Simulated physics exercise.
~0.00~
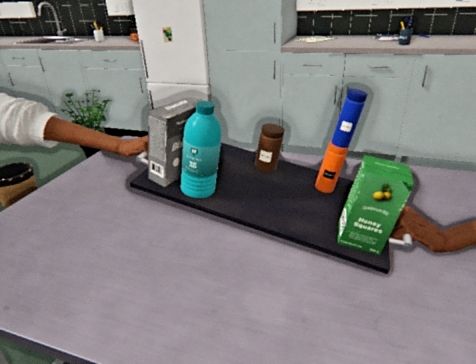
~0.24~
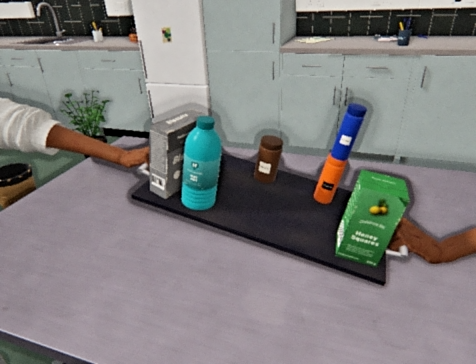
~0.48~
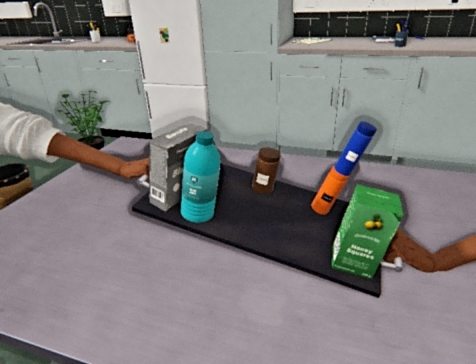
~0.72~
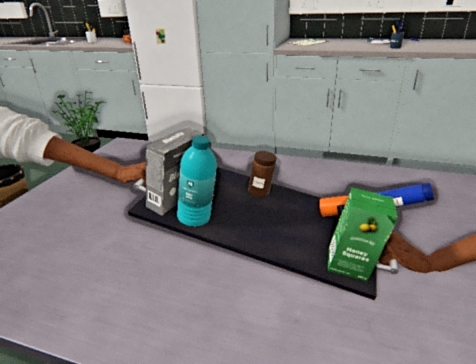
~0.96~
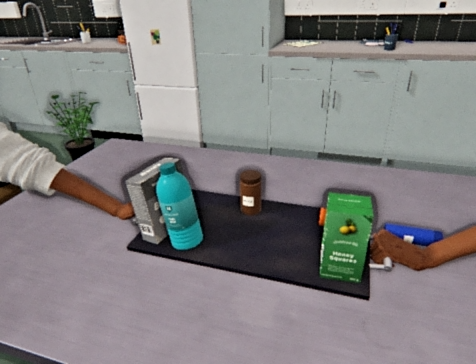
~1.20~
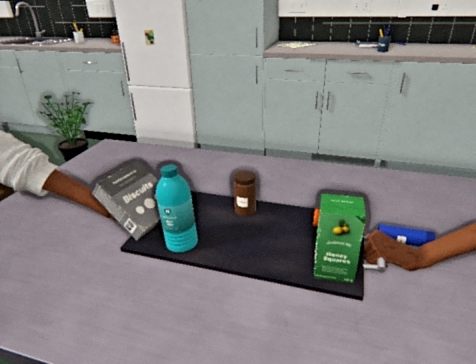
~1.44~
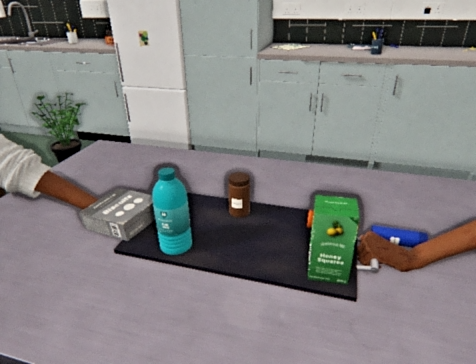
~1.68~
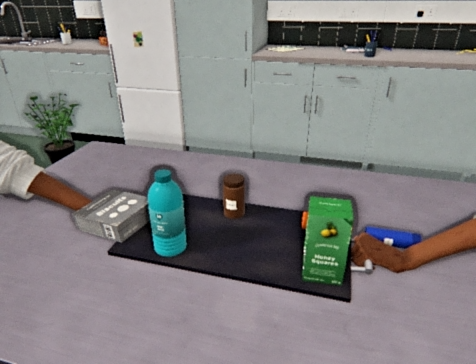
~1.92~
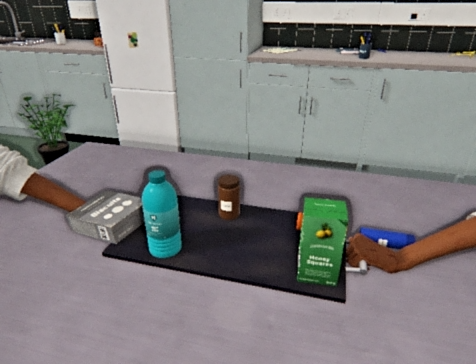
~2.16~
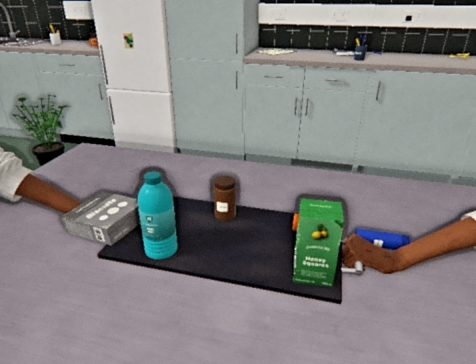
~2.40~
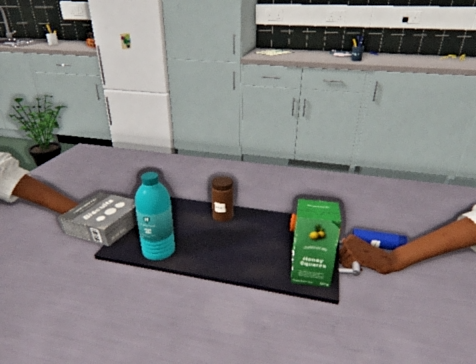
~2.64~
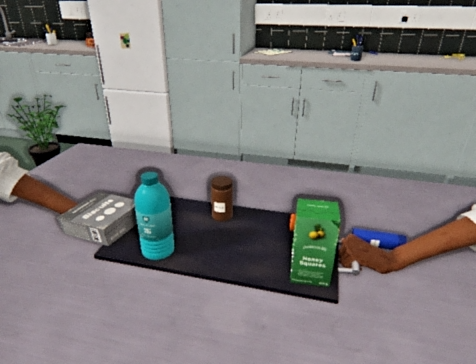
In a kitchen with pale green cabinets, two hands hold a black rimless tray low over a grey counter, carrying a grey packet, a turquoise bottle, a brown jar, a green carton and a blue shaker stacked on an orange one. As the tray lowers, the blue shaker leans to the right, and both shakers topple behind the carton. The left side comes down flat, and the grey packet tips left off the edge, landing on its side by the left hand. The bottle, jar and carton finish upright, with the orange shaker lying behind the carton and the blue one off the tray.
